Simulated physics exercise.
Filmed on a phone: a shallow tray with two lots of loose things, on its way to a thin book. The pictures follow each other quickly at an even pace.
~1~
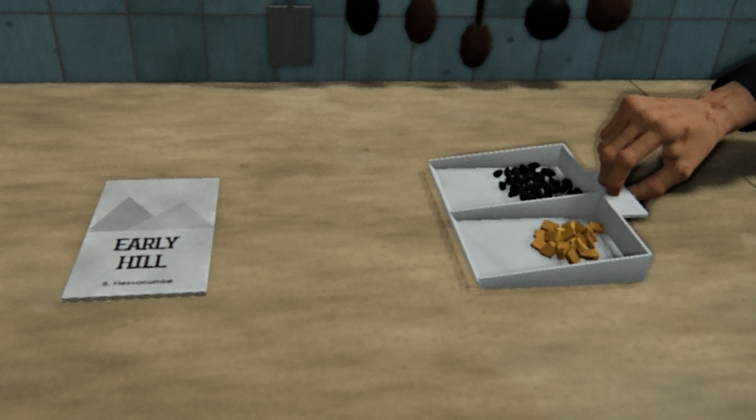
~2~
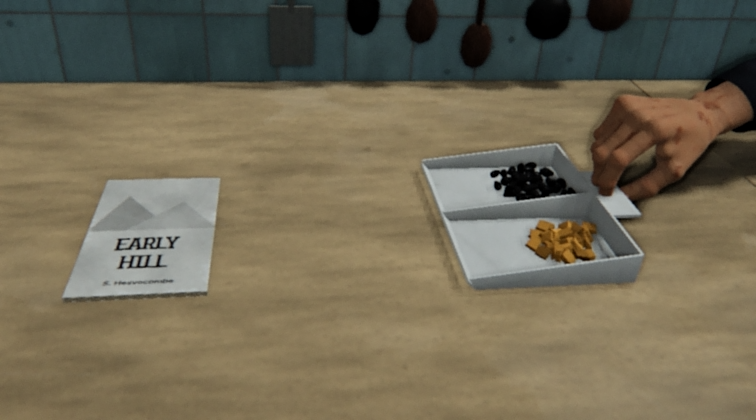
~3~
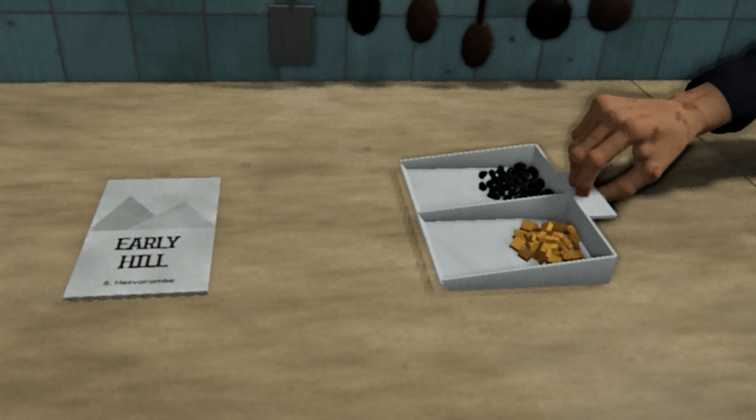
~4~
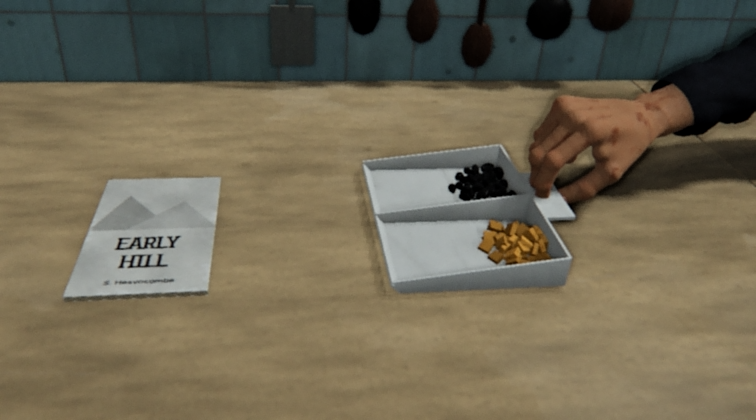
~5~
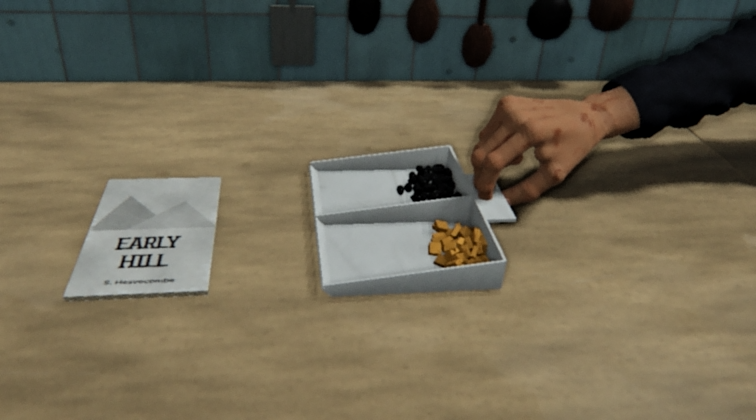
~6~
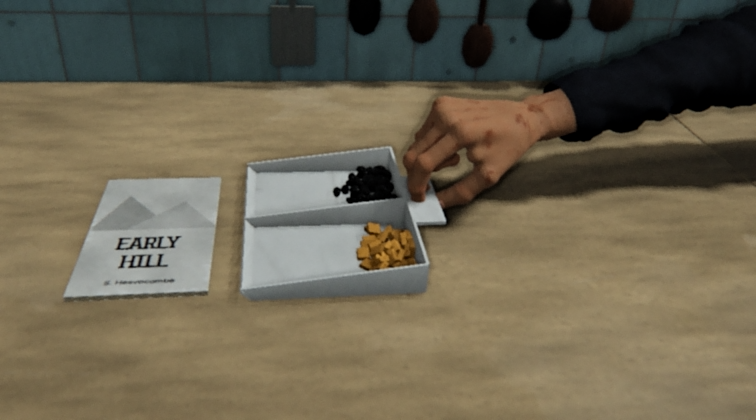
A shallow, divided tray holding black beans and orange-brown cereal squares slid left across the wooden counter, pushed by a hand gripping its right-side tab, drawing close to a thin book that lay still.
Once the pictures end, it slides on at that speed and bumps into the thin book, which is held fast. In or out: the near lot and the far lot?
The near lot sends some over the front rim; the far lot sends some over the front rim.
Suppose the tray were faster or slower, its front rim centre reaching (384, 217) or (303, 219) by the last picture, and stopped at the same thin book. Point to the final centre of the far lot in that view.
First near (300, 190), then near (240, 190).
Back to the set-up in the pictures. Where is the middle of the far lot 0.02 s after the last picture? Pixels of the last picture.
Around (346, 192).
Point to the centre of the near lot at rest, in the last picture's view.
At about (221, 257).
Then, 0.02 s later than the last frame, tray still sliding, front rim near (226, 222); near lot all inside; far lot all inside.
Then, 0.14 s later than the last frame, tray stopped at the thin book; near lot about a tenth out of the tray; far lot roughly a quarter out of the tray.
Then, 0.35 s later than the last frame, tray stopped at the thin book; near lot roughly a third out of the tray; far lot roughly half out of the tray.
When it is over, tray stopped at the thin book; near lot roughly a third out of the tray; far lot roughly half out of the tray.
